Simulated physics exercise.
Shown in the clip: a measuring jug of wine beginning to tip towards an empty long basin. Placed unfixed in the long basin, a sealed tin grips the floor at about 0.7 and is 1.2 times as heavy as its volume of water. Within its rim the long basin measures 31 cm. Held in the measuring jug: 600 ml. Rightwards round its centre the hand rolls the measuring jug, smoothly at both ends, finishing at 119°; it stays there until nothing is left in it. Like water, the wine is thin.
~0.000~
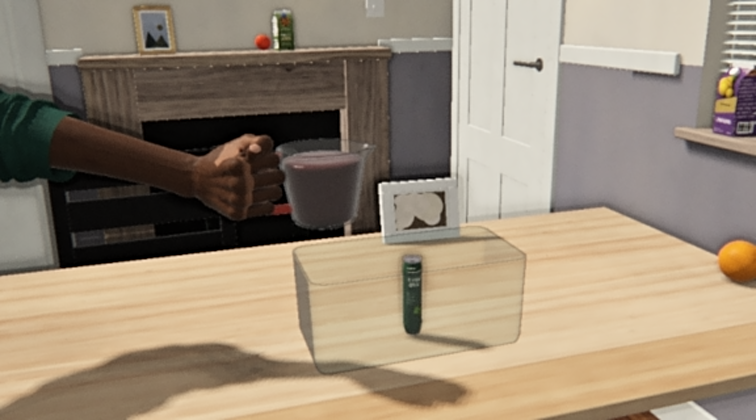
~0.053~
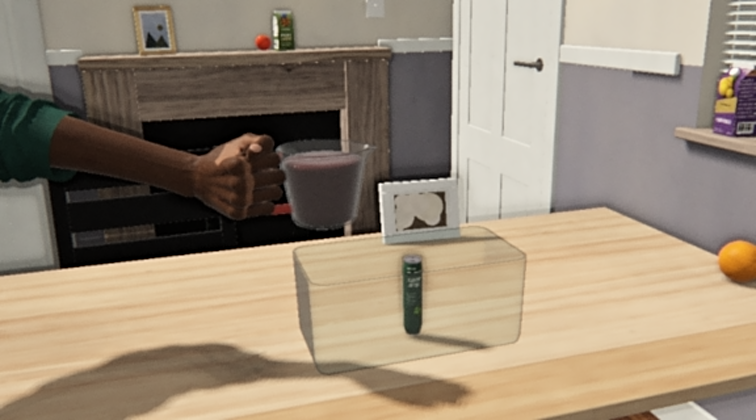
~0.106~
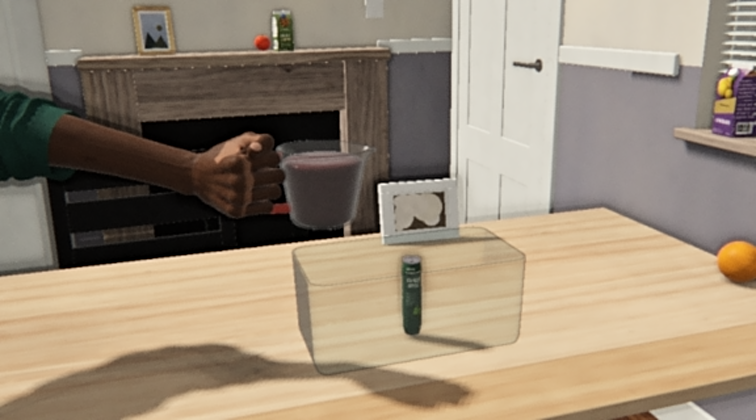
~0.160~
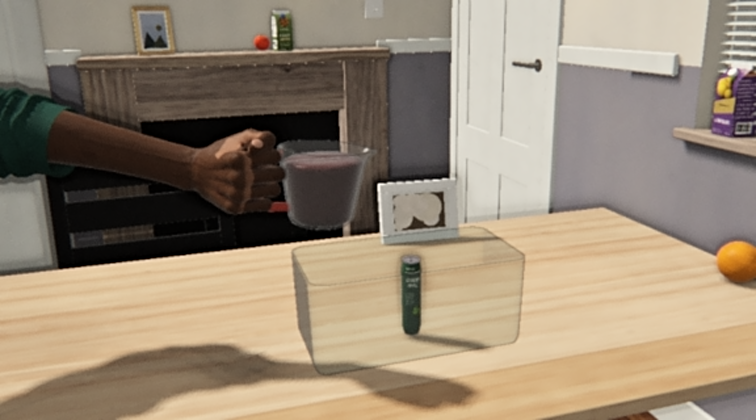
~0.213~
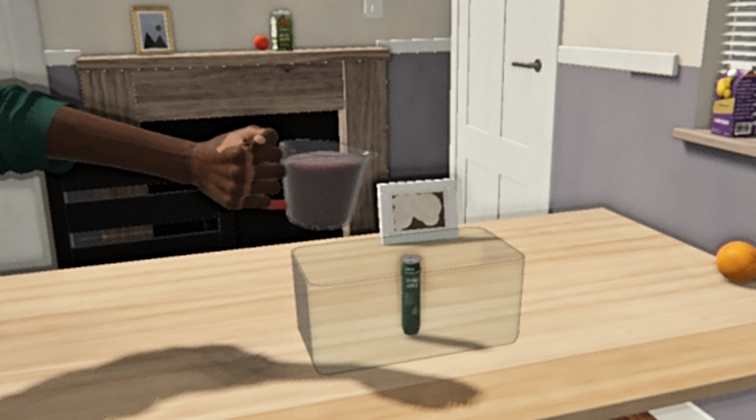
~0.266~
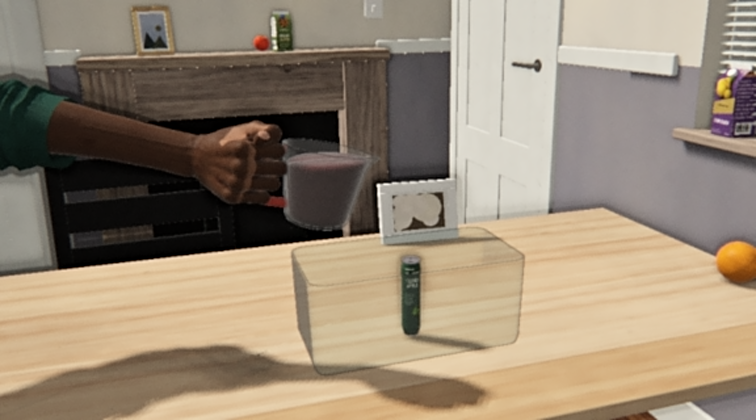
A hand slowly tilting a measuring jug of dark wine slightly rightwards above a clear basin on a wooden table.
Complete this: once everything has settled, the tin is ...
Once everything has settled, the tin is lying over.
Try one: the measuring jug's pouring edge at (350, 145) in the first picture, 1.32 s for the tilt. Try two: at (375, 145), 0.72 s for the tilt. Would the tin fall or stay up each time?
Run one: It tumbles. Run two: It tumbles.
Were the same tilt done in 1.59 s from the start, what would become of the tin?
The tin would overturn.
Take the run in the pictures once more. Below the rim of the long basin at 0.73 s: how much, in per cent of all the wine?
Estimate - around 18 in a hundred parts.
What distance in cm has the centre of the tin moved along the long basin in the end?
8.0 cm.
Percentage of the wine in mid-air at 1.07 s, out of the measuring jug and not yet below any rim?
Around 5 percent of it is airborne.
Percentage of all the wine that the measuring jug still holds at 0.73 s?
62 %.
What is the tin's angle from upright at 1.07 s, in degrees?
Measured tilt, approx.: 10 degrees.
By 0.73 s the tilt is 70° and 62 per cent is still to pour; the tin stands where it began.
By 1.07 s the tilt is 109° and 5 per cent is still to pour; the tin leans 11°.
By 1.43 s the tilt is 119° and 0 per cent is still to pour; the tin lies on its side.
By 1.82 s the tilt is 119° and 0 per cent is still to pour; the tin lies on its side.
At rest the tin lies on its side.
